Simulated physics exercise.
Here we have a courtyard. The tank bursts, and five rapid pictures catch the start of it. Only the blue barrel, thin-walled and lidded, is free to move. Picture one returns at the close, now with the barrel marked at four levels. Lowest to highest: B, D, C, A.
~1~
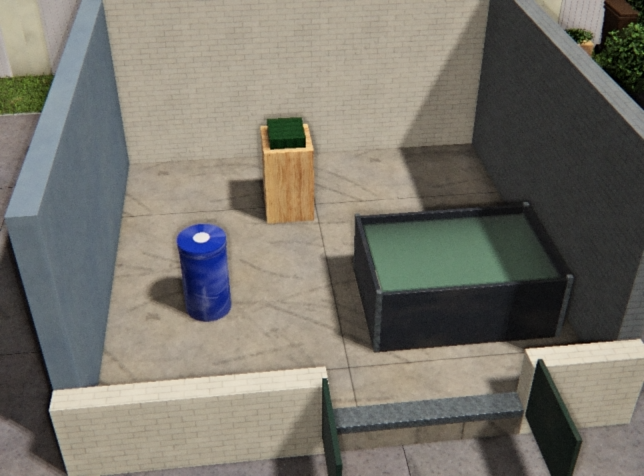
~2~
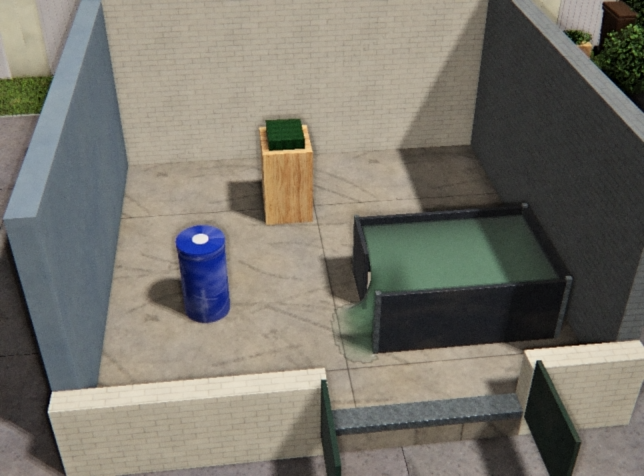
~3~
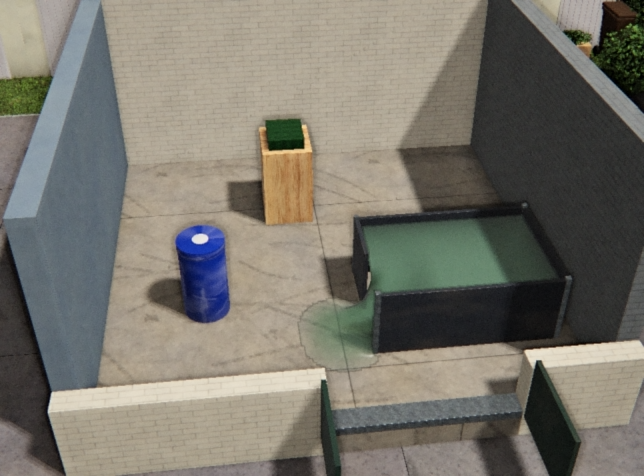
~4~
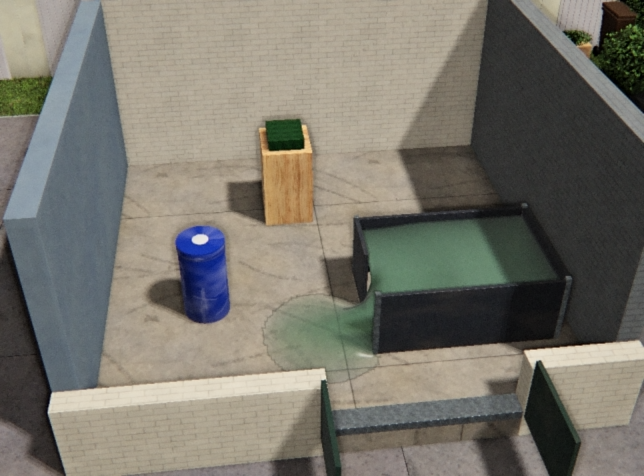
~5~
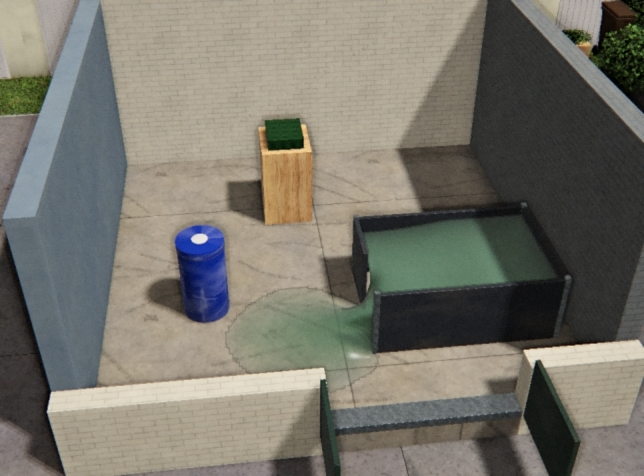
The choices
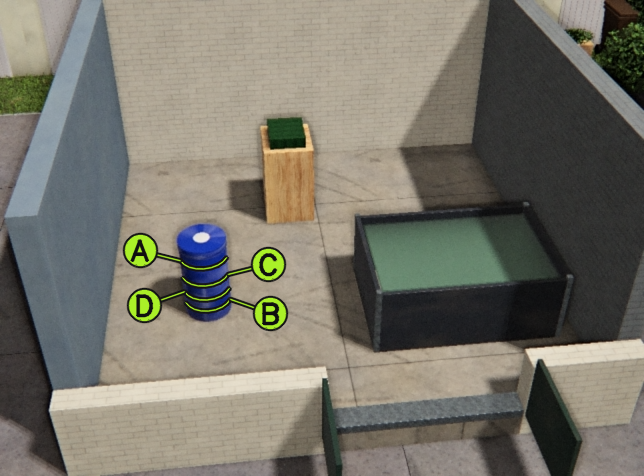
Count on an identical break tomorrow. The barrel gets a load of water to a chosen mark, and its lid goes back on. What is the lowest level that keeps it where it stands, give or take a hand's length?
Choose D.
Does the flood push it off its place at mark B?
Yes, it does.
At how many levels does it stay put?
Three.
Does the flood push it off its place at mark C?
No, not at all.
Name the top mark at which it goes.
Mark B.
In lime, A at (203, 268); B at (208, 311); C at (205, 286); D at (207, 300); from the bottom up B, D, C, A.
With A, it does not move.
With B, it is pushed about twice its own width away.
With C, it does not move.
With D, it does not move.
